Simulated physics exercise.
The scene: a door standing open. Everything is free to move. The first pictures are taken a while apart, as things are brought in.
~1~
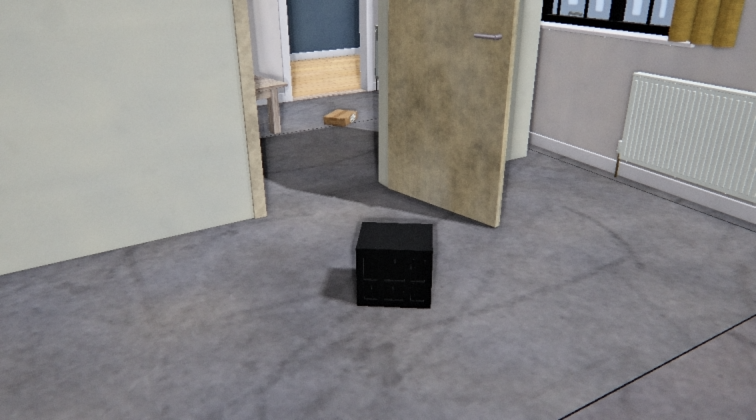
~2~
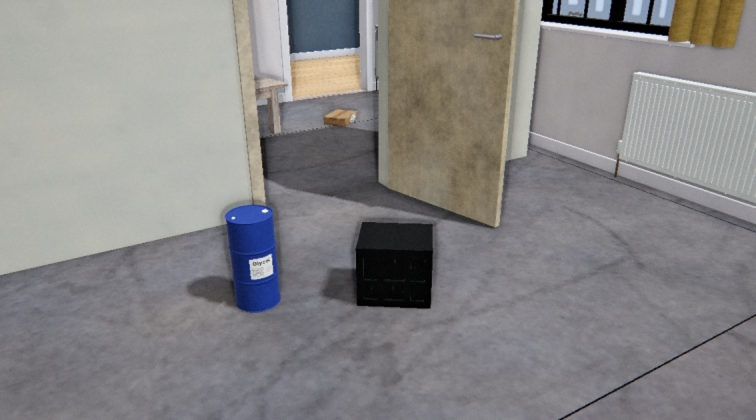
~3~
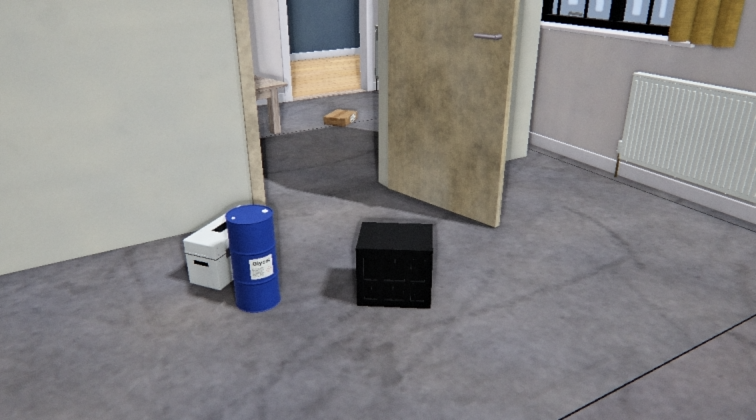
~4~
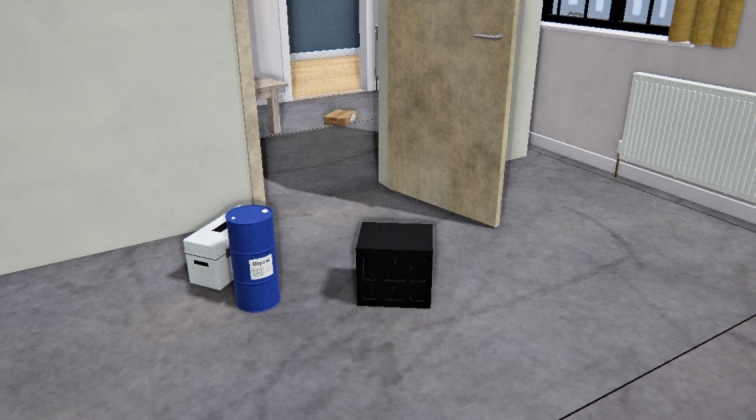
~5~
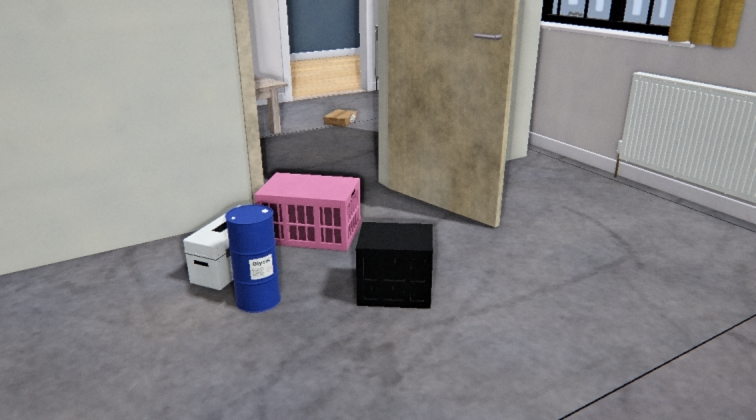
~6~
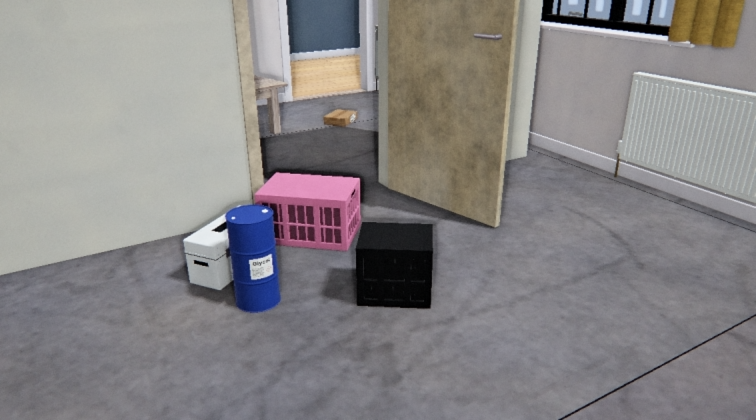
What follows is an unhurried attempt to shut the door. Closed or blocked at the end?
Here the door stops short.
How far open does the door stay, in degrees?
Some 45° open.
Then, 0.90 s past the last view, door at 84°.
Then, 1.50 s past the last view, door at 59°.
Finally, door at 43°; all 4 still in place. Final places as the last picture's camera would see them, pink chest near (307, 210).
